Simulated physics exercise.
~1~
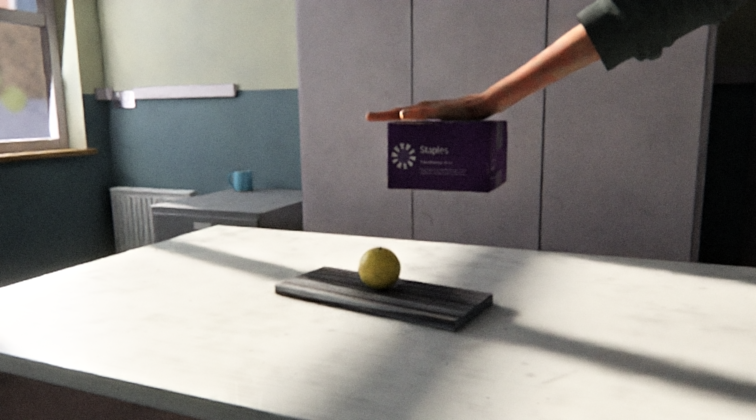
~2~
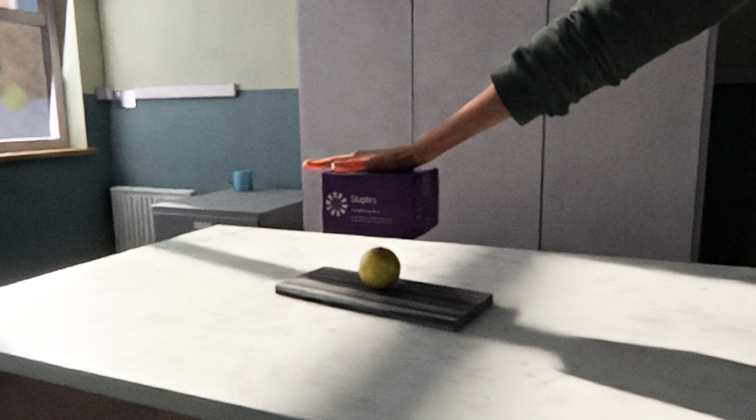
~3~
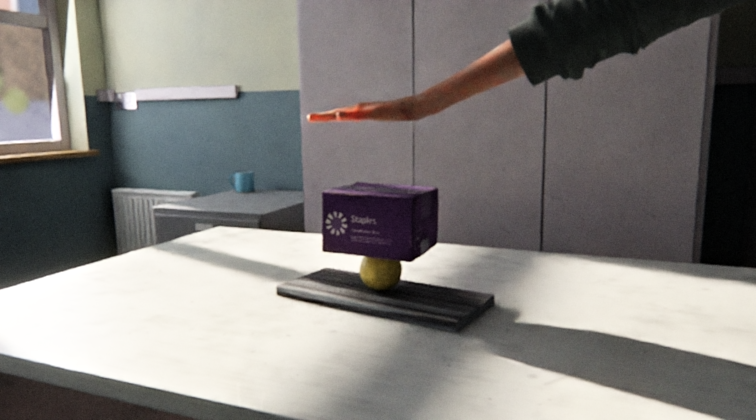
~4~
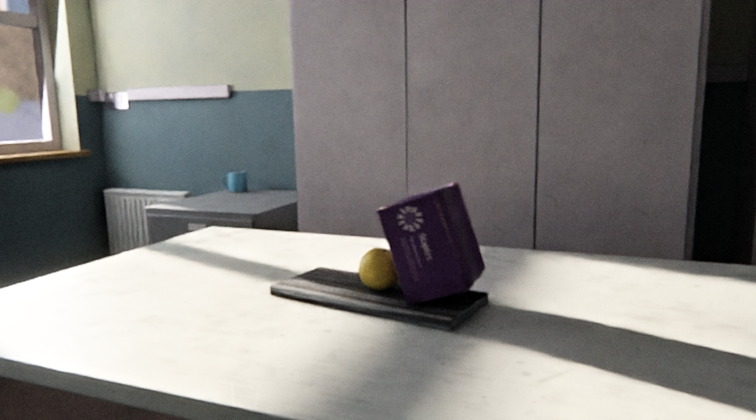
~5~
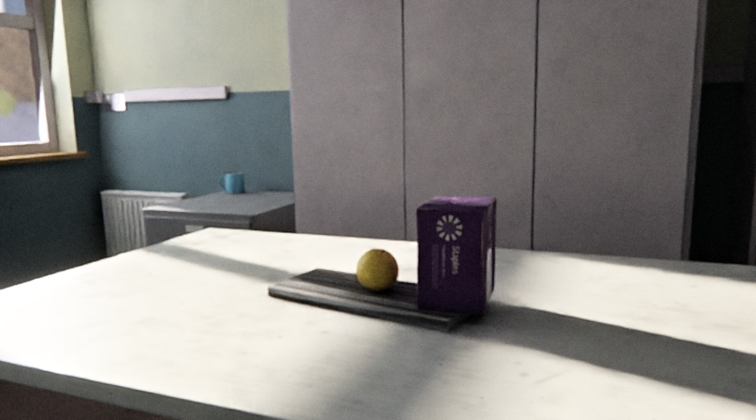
A purple box hangs beneath an outstretched, dark-sleeved arm above a pale table in a sunlit room, seen from slightly above the tabletop by a gently swaying camera. Below it, a small yellow ball sits on a dark grey board, with tall grey cabinets behind and a window at the left. The hand carries the box left and down over the ball, then lets go and draws back. The box tips off to the right, turning as it drops. It ends standing on its side at the board's right end, while ball and board stay in place.
